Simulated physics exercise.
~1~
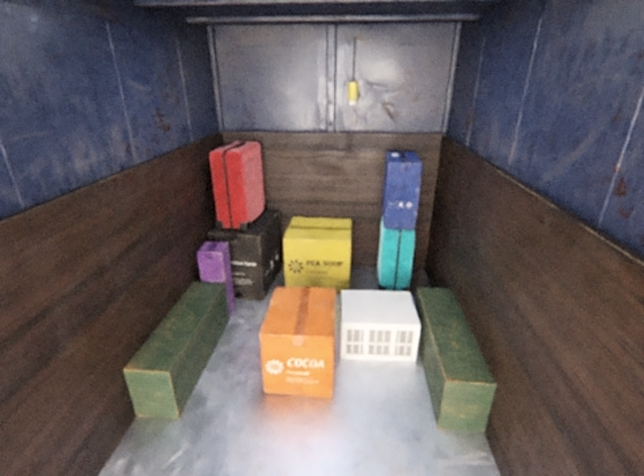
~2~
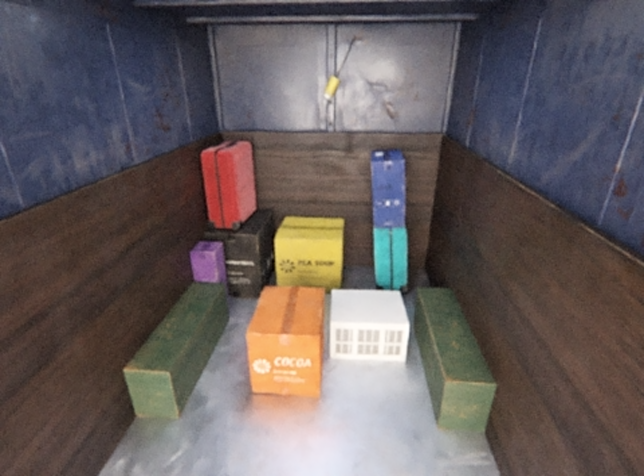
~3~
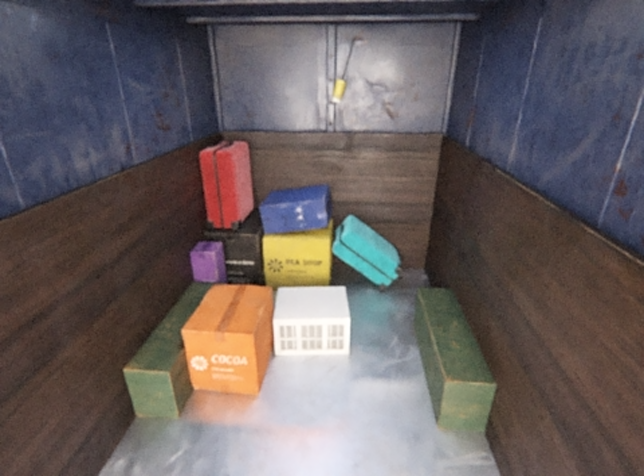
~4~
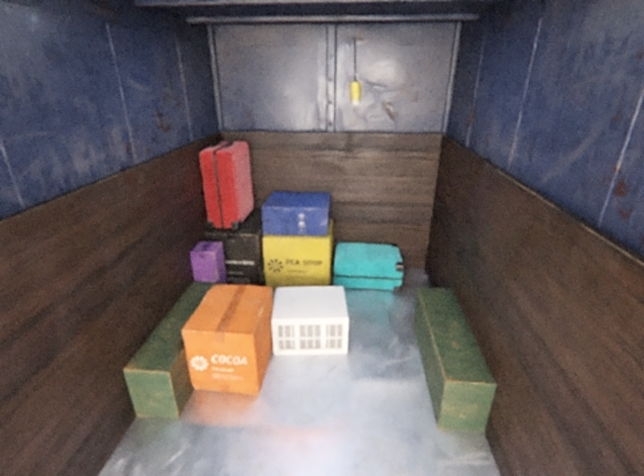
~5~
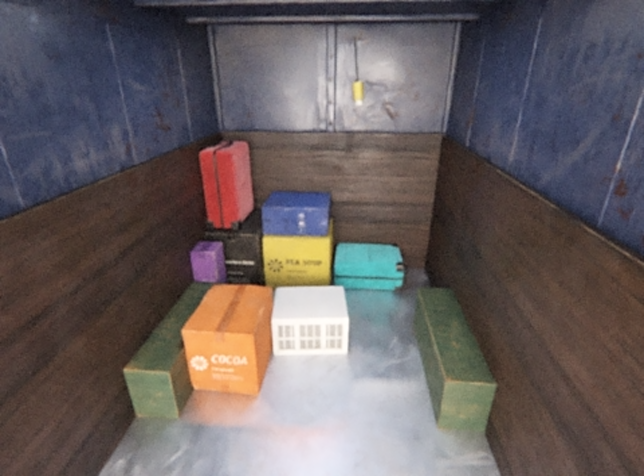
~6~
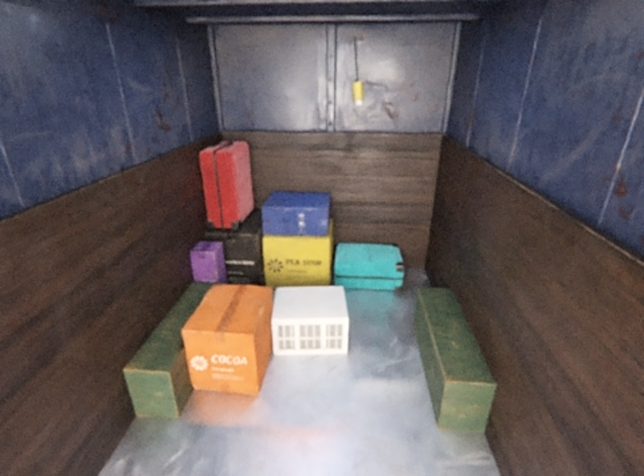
Several boxes slide left as the blue box drops onto its side on the yellow box and the turquoise case topples.
